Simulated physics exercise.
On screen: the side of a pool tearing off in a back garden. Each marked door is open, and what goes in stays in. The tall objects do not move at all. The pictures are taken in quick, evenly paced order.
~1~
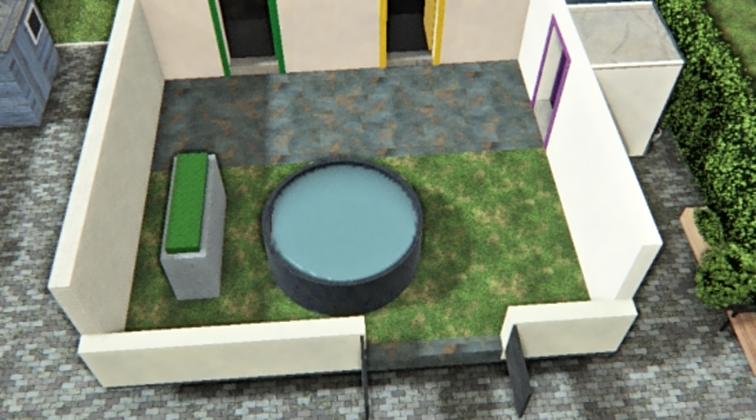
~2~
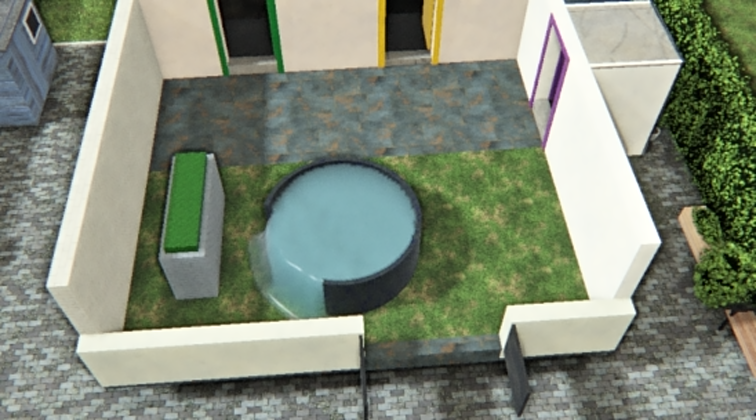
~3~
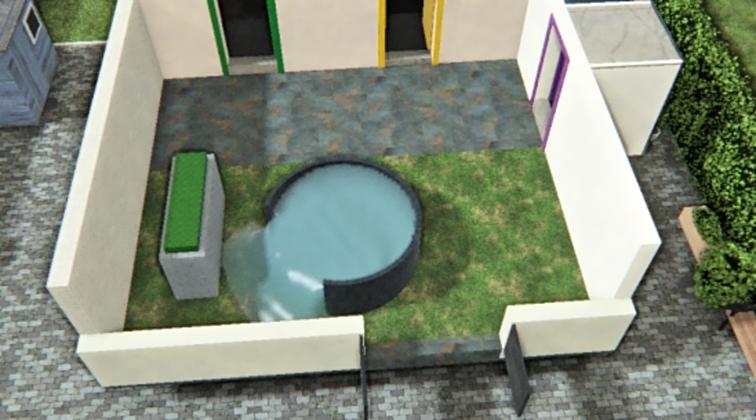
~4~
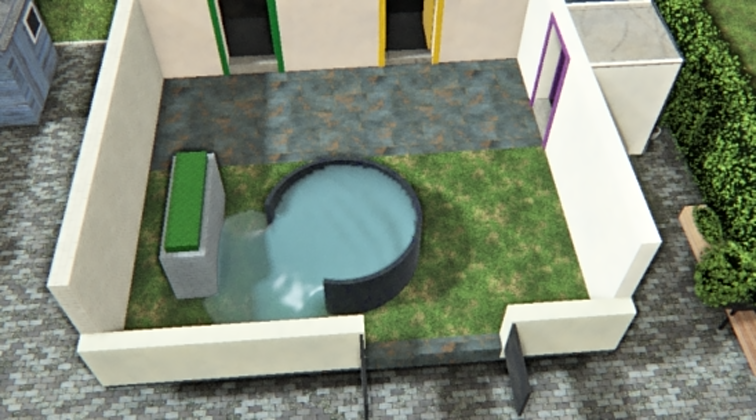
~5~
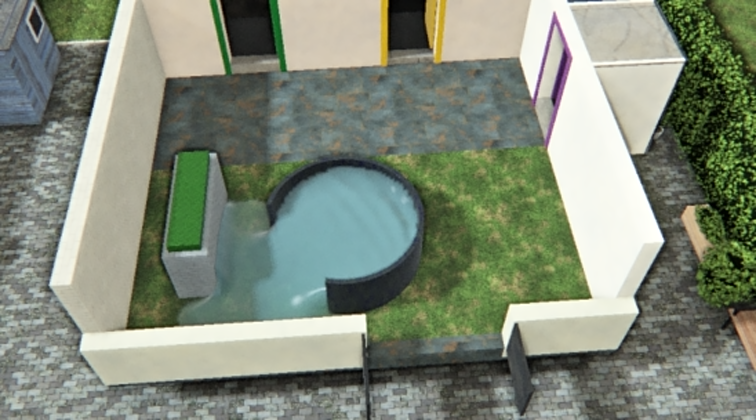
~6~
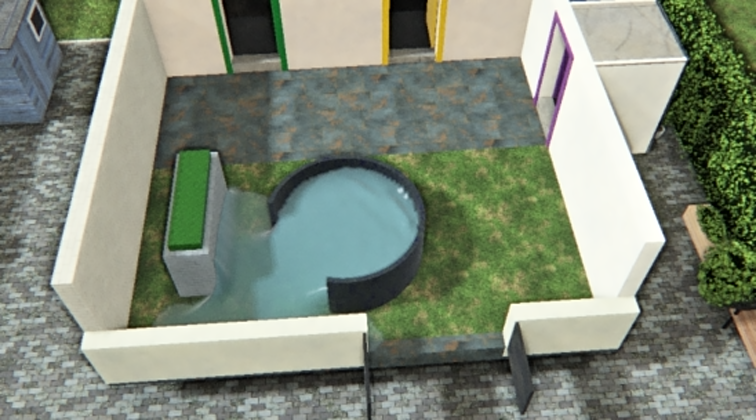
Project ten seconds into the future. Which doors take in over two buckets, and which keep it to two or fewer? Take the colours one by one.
The yellow door does not pass two buckets; the green door does not pass two buckets; the purple door does not pass two buckets.
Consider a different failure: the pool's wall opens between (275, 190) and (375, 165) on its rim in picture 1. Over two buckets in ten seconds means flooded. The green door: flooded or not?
One by one: Green takes more.
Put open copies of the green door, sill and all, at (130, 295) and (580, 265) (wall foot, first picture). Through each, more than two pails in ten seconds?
In turn: Goes over, keeps below it.
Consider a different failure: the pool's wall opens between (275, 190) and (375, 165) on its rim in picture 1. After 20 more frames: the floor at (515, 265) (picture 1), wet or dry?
Result: Not reached.
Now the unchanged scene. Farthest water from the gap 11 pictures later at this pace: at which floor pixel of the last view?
The flood front should get to about (244, 103).
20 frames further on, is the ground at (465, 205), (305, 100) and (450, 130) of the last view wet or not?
In that order: Free of water, covered, free of water.
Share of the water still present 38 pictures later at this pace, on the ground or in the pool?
Estimate: Close to 94 %.
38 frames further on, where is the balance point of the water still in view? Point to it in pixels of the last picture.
My guess is about (288, 193).
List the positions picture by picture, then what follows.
The first picture shows still water in the round tank at (343, 221).
In the second picture, water pours out at (280, 274) and has run to a hidden place.
In the third picture, the front is at (249, 228), out from the gap at (280, 276).
In the fourth picture, water pours out at (281, 276) and has run to (226, 223).
In the fifth picture, water pours out at (283, 276) and has run to (229, 204).
In the sixth picture, water pours out at (284, 275) and has run to a hidden place.
A moment on, water covers 20 % of the floor; the yellow door not reached, the green door not reached, the purple door not reached.
Next, water covers 35 % of the floor; the yellow door not reached, the green door not reached, the purple door not reached.
Then, water covers 60 % of the floor; the yellow door not reached, the green door wet at the sill, nothing in, the purple door not reached.
Later, water covers 80 % of the floor; the yellow door wet at the sill, nothing in, the green door under two buckets in, the purple door not reached.
In the end, water covers 100 % of the floor; the yellow door wet at the sill, nothing in, the green door under two buckets in, the purple door wet at the sill, nothing in.
